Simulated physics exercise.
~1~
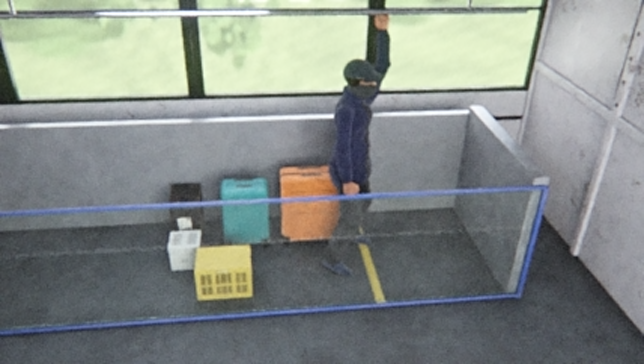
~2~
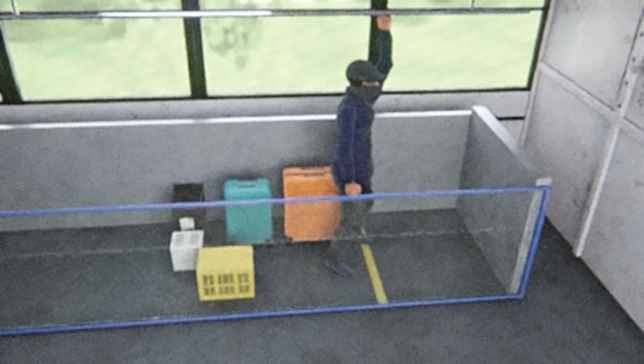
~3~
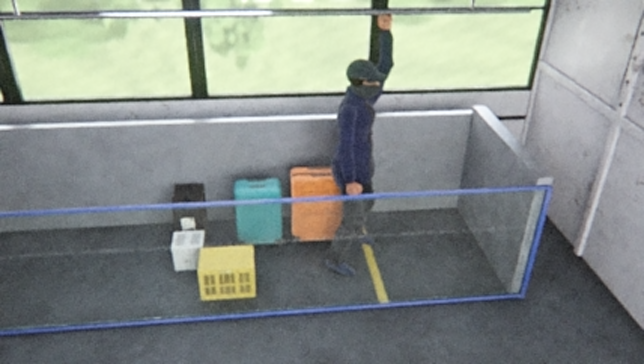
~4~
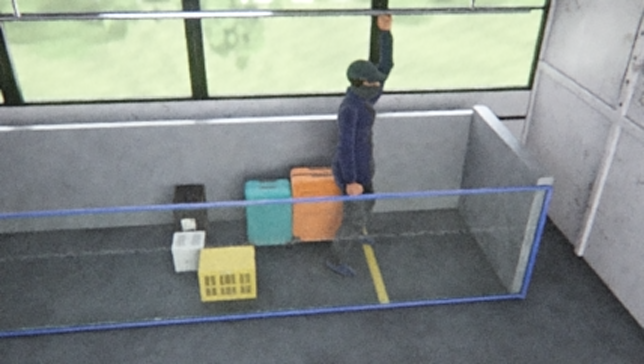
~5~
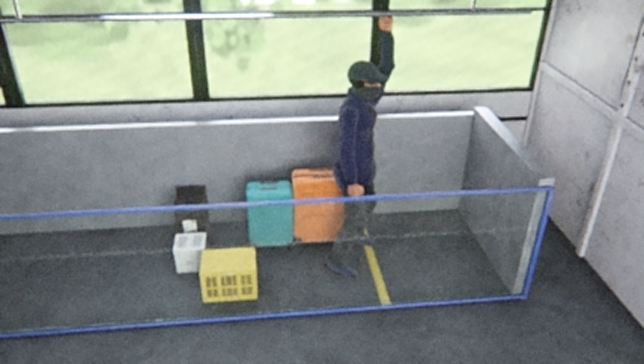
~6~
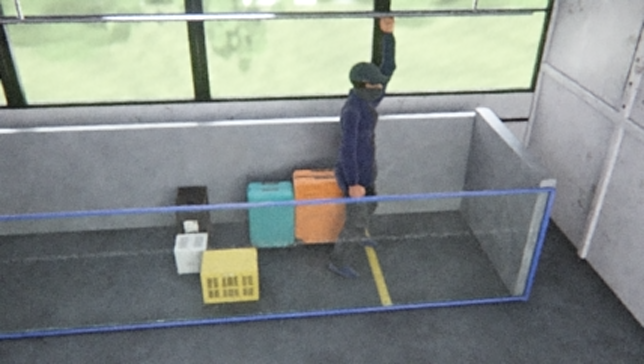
A figure in dark clothes, cap and face covering stands in a tram bay, one arm raised to a rail beneath the windows' top edge, seen from above through a slightly swaying view. To the left are an orange suitcase, a smaller teal case, a black pack, a white tub and a yellow crate, behind a blue-edged clear panel. The teal case rolls a short way right, staying upright, and closes the gap to the orange one. It then rests beside it while the traveller's feet stay planted. At the end, all the luggage remains left of the yellow floor line.
